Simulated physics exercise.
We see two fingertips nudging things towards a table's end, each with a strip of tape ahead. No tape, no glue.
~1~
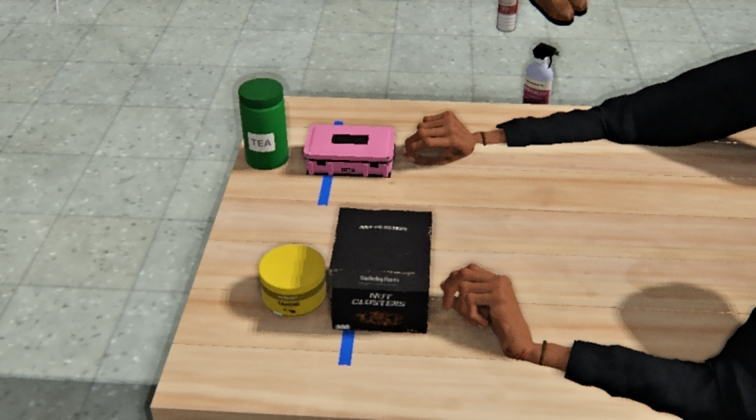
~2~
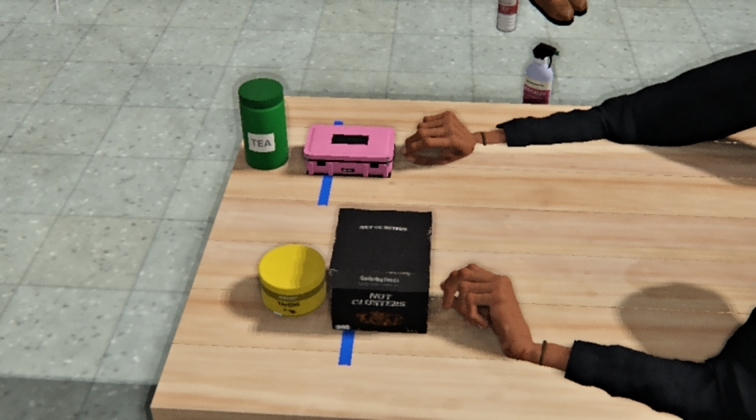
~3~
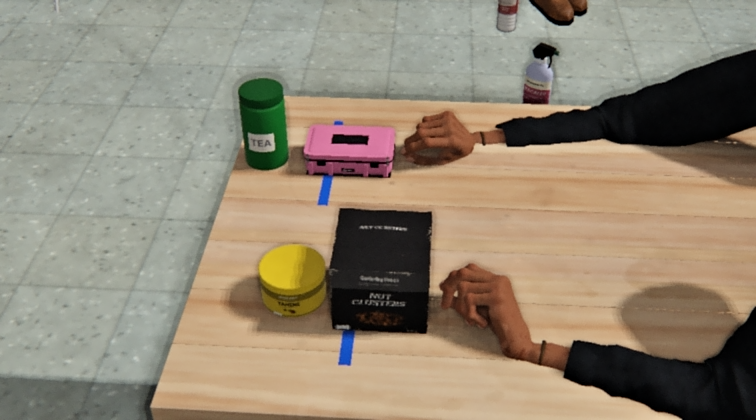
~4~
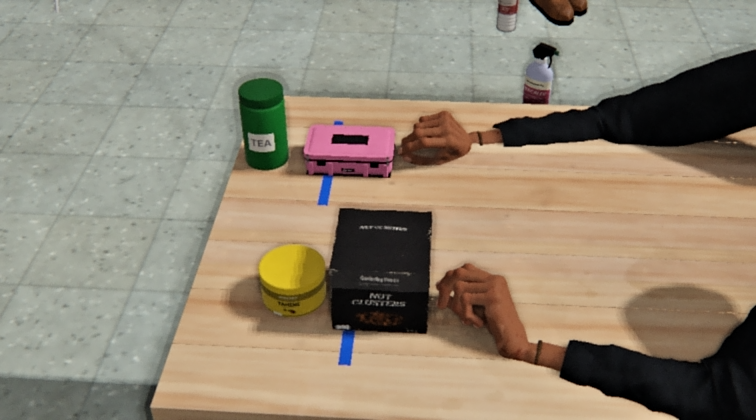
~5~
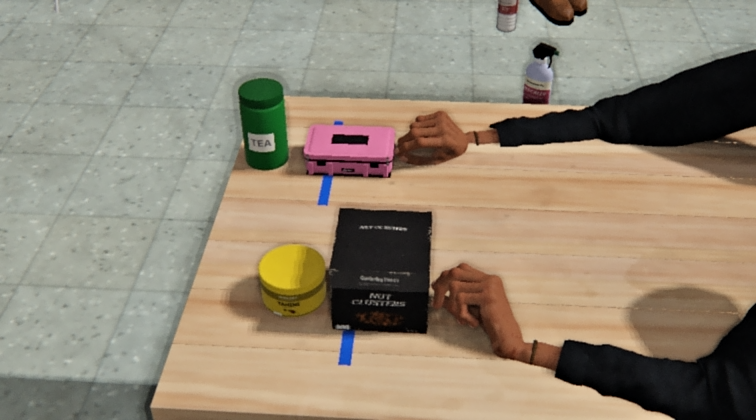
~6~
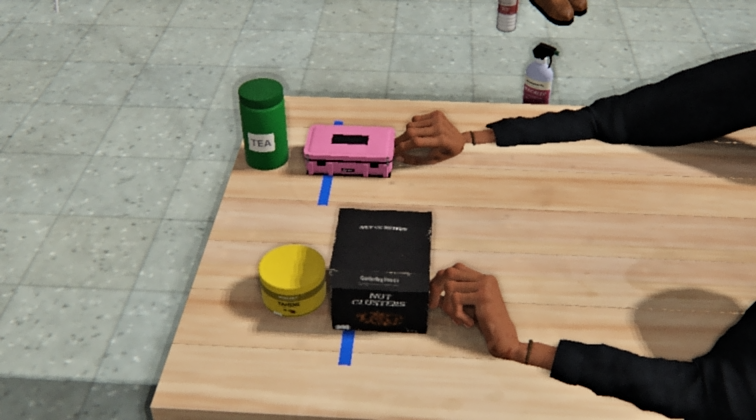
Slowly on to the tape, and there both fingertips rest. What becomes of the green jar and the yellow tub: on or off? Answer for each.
The green jar falls off the table; the yellow tub remains on top.
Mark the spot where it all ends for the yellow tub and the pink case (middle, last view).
Near (221, 278) and (283, 148).
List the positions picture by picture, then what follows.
In the first frame, green jar (264, 124); yellow tub (293, 281); black box (382, 270).
In the second frame, yellow tub (293, 281); pink case (350, 151).
In the third frame, green jar (264, 125); black box (382, 270).
In the fourth frame, yellow tub (293, 281); pink case (350, 151).
In the fifth frame, green jar (264, 125); black box (382, 270).
In the sixth frame, green jar (264, 125); yellow tub (293, 281); pink case (350, 151).
Then, 1.60 s later than the last frame, green jar tilted by 56° near (188, 158); yellow tub shifted about its own width near (221, 278).
When it is over, the green jar drops to the floor; the yellow tub is still on the table, near (221, 278).
